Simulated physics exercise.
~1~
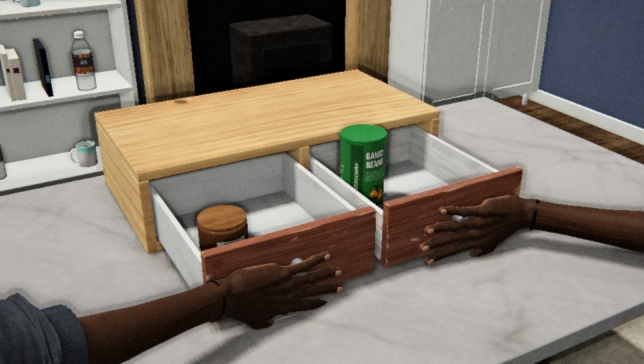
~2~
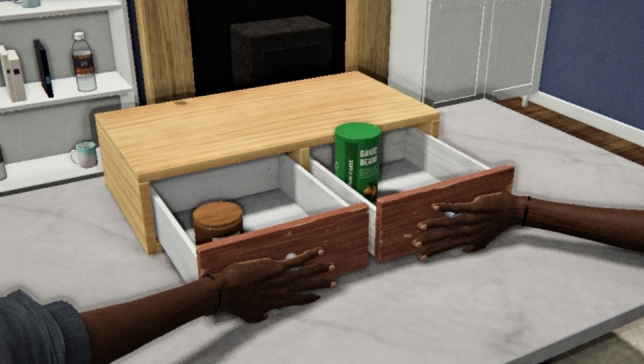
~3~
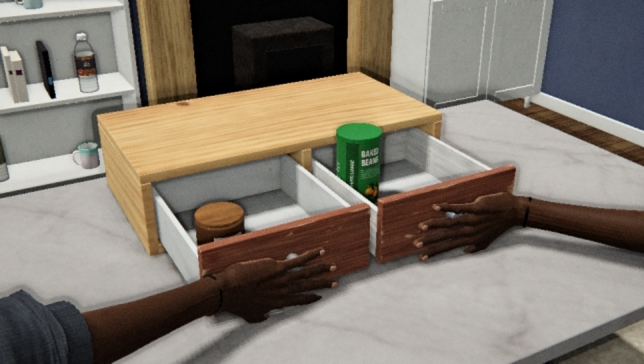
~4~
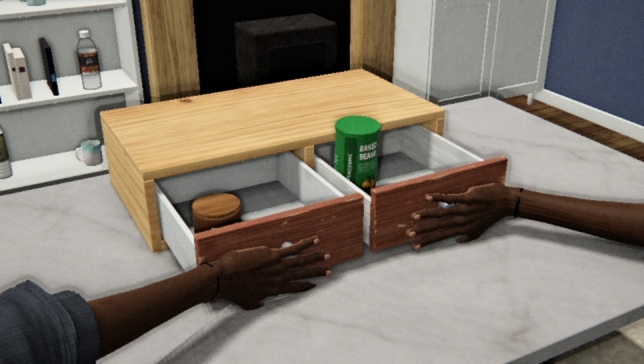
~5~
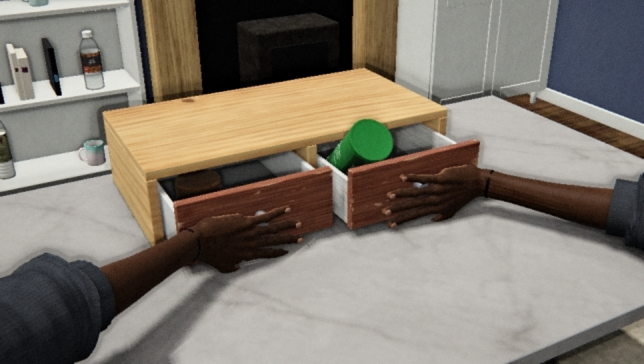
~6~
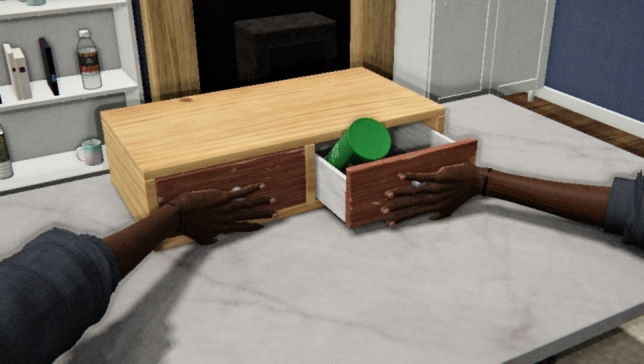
Two hands push both drawers inward; the left shuts, the right stays ajar, green can leaning.
